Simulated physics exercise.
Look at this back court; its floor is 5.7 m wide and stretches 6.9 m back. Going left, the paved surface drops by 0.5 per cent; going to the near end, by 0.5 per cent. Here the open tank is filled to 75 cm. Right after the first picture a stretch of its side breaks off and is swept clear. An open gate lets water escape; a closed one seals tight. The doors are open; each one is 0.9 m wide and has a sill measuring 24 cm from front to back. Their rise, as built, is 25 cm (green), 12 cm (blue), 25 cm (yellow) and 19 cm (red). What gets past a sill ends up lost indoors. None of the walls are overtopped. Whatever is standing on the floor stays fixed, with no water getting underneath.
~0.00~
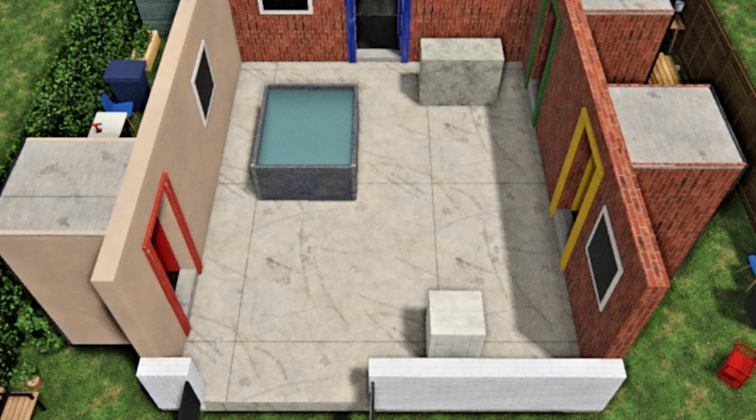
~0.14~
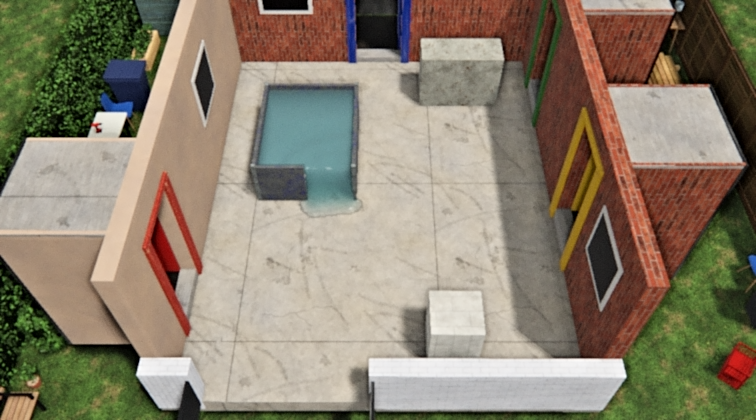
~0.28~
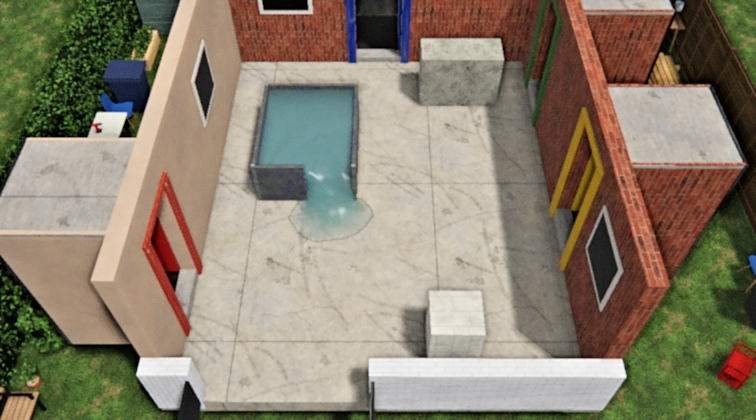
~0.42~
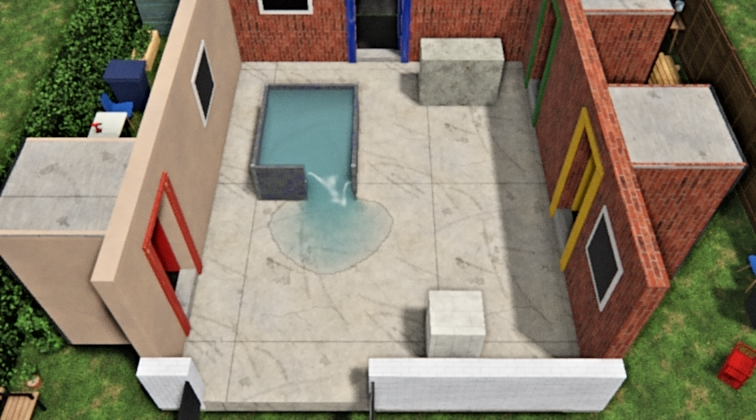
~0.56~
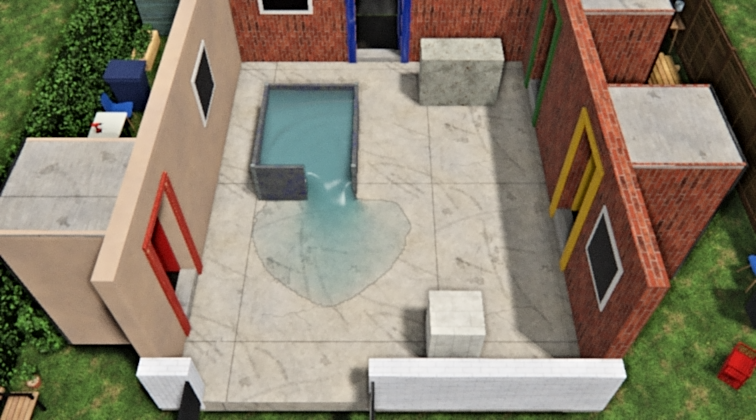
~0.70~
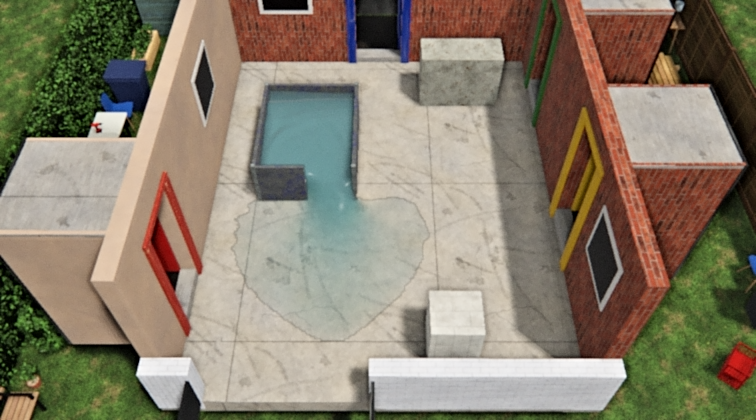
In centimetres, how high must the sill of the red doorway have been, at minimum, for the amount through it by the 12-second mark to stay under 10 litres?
It must have been at least 5.5 cm high.
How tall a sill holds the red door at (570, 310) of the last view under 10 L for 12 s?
Minimum: About 12.0 cm.
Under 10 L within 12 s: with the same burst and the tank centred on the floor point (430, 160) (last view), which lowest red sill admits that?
At least roughly 10.0 cm high.
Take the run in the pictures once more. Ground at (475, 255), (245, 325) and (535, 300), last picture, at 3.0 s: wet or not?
Listed order - soaked through, soaked through, soaked through.
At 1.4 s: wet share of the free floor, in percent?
Wet share: Near 35 %.
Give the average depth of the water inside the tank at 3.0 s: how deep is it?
Near 33 cm, averaged.
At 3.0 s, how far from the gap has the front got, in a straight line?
Reach: Approx. 5.0 m.
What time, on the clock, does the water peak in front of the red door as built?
Roughly at 2.2 s.
After 1.4 s water covers 35 % of the floor, deepest (40 cm) near (341, 202); 6 cm at the red door, 0 litres in over its 19 cm sill.
After 3.0 s water covers 40 % of the floor, deepest (25 cm) near (331, 202); 6 cm at the red door, 0 litres in over its 19 cm sill.
After 12.0 s water covers 85 % of the floor, deepest (6 cm) near (178, 384); 3 cm at the red door, 0 litres in over its 19 cm sill.
At the red door as built, the water arrived by 1.2 s and peaked near 9 cm at 2.2 s.
Run again over the same 12 s with other heights there, 17 litres in over 4.5 cm, 3 litres over 6.5 cm. The limit of 10 litres is kept from about 5.5 cm up.
